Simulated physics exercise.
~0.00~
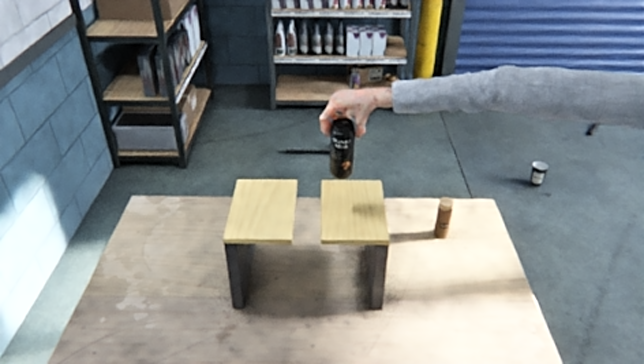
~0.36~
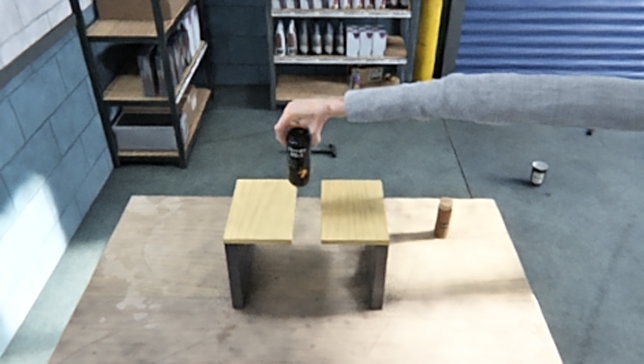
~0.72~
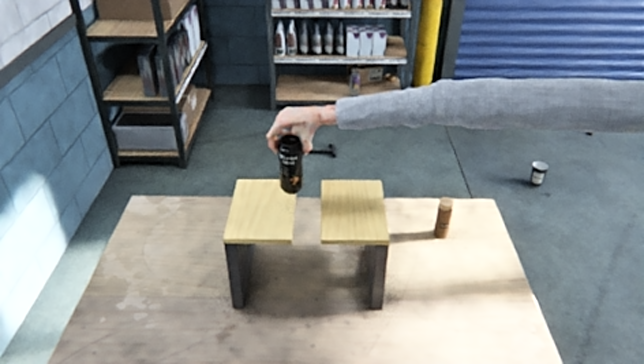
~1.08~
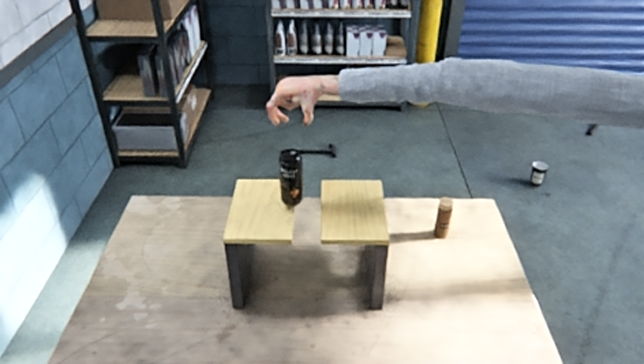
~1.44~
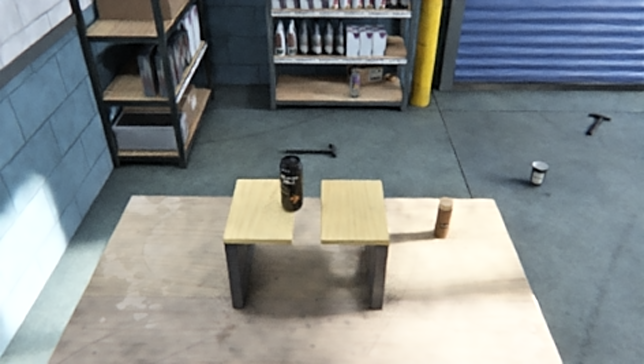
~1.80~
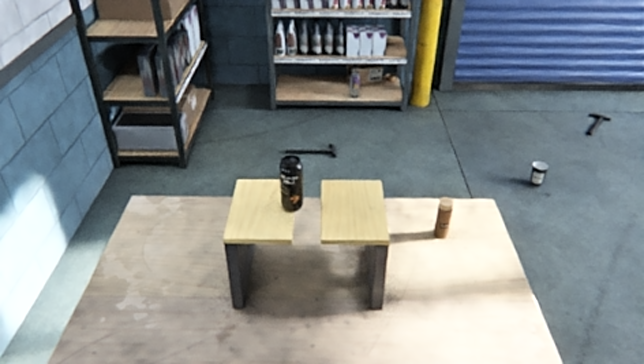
The clip opens on two small wooden-topped supports standing a little apart on a table, with a brown shaker to their right and shelves behind. A hand reaching in from the right holds a black can upright above the right support, near the gap. The arm carries the can left across the gap, then lowers it toward the inner edge of the left support. The fingers open and the hand lifts away, leaving the can behind. With the arm gone from view, the can stands upright and still on the left support, while the shaker has never moved.
